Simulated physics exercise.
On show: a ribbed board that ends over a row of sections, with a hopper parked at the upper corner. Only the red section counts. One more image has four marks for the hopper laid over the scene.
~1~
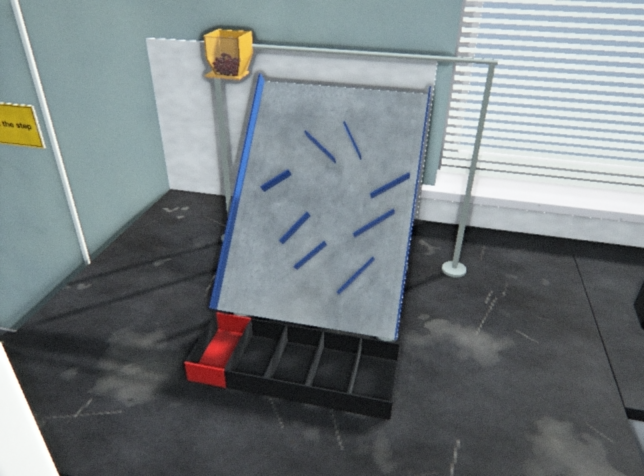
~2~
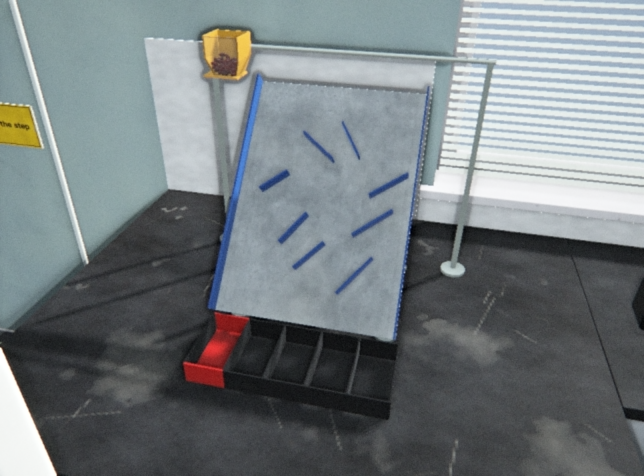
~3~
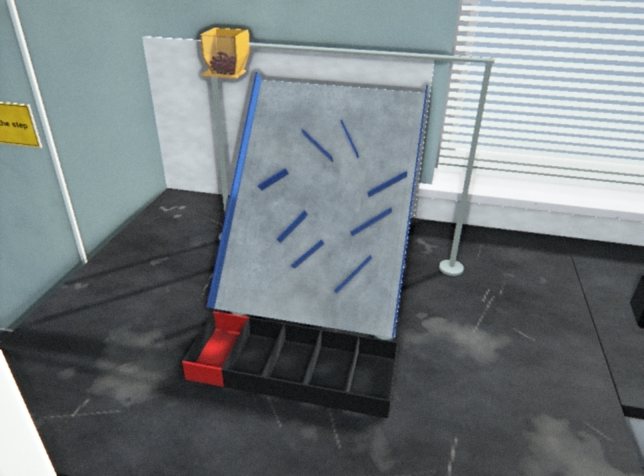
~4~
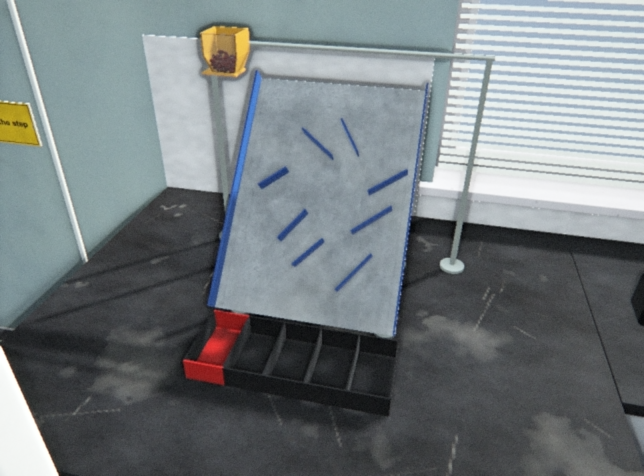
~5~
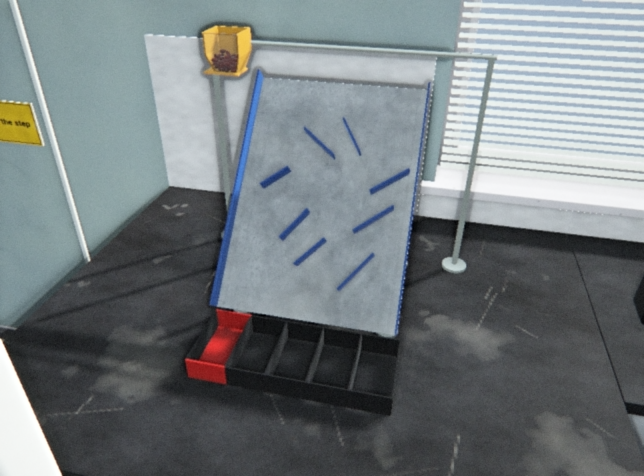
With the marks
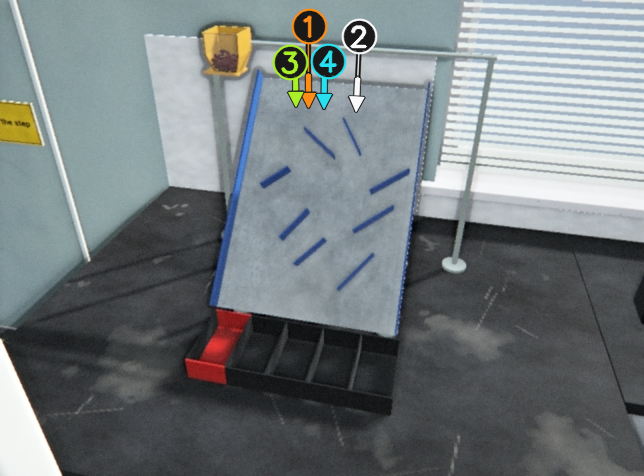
In a room corner, a yellow hopper of dark beans sitting motionless above a sloping blue-ribbed board and red-and-black sections.
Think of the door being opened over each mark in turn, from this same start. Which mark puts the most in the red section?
It is 3.
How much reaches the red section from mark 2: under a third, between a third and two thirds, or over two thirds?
It is under a third.
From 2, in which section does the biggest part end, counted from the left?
It is the third one.
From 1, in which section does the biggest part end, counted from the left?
It is the first one.
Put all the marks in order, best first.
The order is 3, 1, 4, 2.
On the marked copy, mark 1 meets the board at (308, 102); mark 2 meets the board at (356, 106); mark 3 meets the board at (295, 101); mark 4 meets the board at (324, 103).
If 1 is chosen, roughly half in the red section, roughly a third in other sections, about a tenth held on the board.
If 2 is chosen, just a few in the red section, the larger part in other sections, about a tenth held on the board.
If 3 is chosen, the larger part in the red section, about a tenth in other sections, about a tenth held on the board, just a few outside the box.
If 4 is chosen, about a tenth in the red section, roughly two thirds in other sections, roughly a quarter held on the board.
